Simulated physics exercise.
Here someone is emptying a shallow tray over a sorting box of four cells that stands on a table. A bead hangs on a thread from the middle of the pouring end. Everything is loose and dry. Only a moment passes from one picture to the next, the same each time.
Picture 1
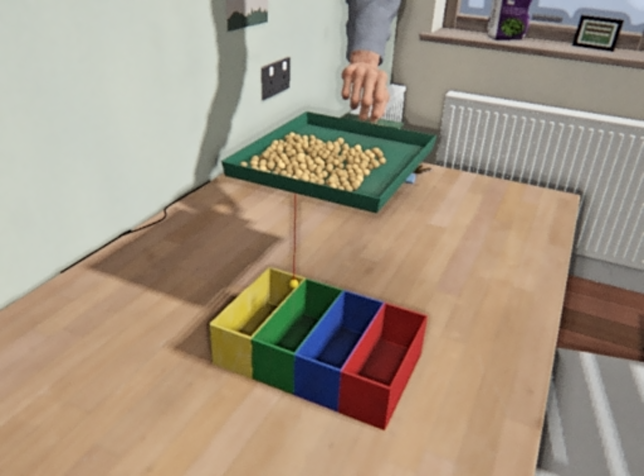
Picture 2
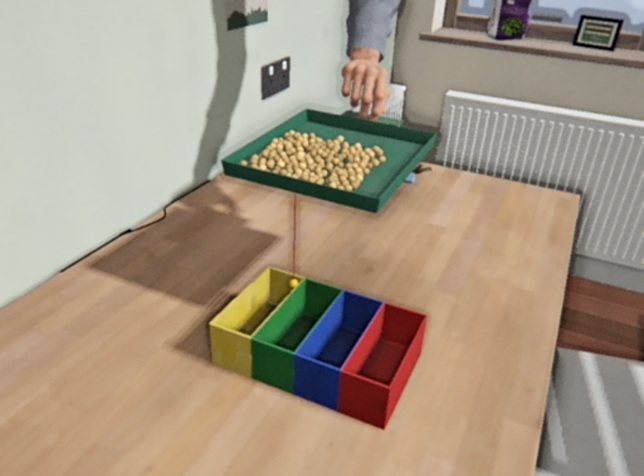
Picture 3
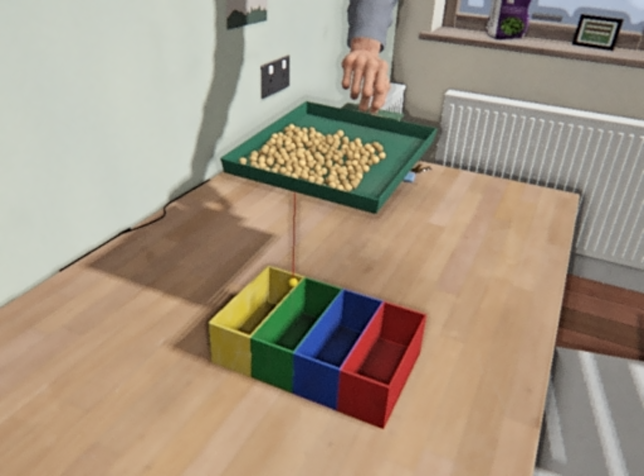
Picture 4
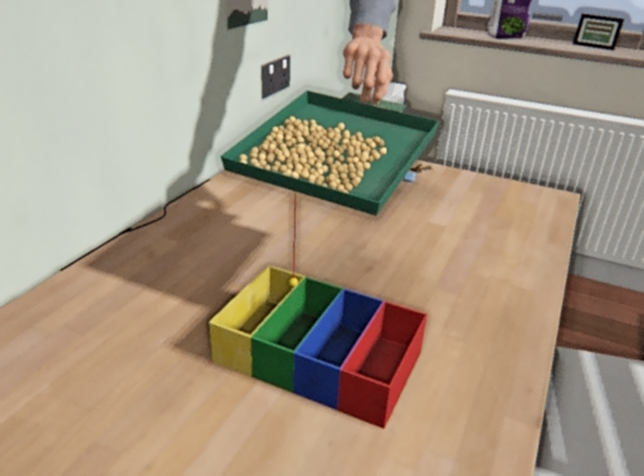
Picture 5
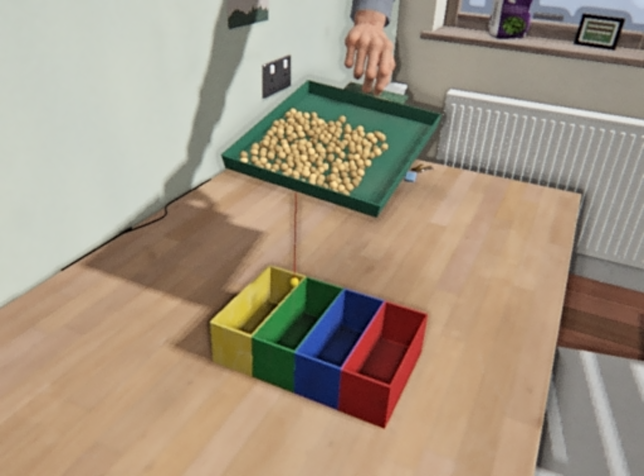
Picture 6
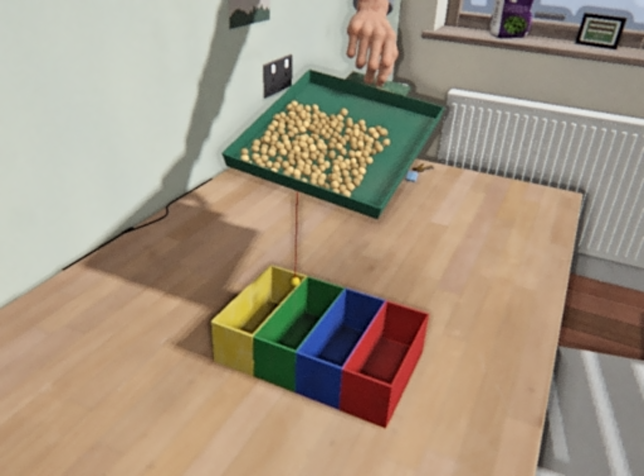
In this clip, a hand at the far edge of a green tray of chickpeas gradually raises that side, tilting the tray slightly toward its near right corner, above a still yellow, green, blue and red sorting box.
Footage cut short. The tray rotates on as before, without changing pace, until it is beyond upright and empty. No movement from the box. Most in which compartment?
Blue compartment.
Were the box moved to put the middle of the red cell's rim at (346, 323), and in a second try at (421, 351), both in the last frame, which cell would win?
Red, and then green.
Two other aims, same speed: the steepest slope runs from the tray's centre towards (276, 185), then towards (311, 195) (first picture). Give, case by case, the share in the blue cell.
0 % and 30 %, roughly.
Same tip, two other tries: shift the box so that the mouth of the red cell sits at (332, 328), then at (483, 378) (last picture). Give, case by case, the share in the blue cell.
About 20 per cent, then about 0 per cent.
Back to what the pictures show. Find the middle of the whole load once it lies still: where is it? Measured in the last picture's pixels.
Centre at rest, last view: Approx. (327, 365).
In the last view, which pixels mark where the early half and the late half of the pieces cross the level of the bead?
Around (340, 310), followed by around (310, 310).
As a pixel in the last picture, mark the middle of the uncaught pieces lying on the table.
About (228, 419).
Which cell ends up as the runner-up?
The answer is the green one.
Shortly afterwards, tray tipped steeply; the whole lot on the tray.
Next, tray tipped right over; the whole lot on the tray.
Some moments later, tray tipped past a quarter turn; near half in the blue cell; near a quarter in the green cell; a little in the red cell; a little in the yellow cell; a little falling or outside the box.
In the end, tray tipped past a quarter turn; near half in the blue cell; near a quarter in the green cell; a little in the red cell; a little in the yellow cell; a little outside the box.
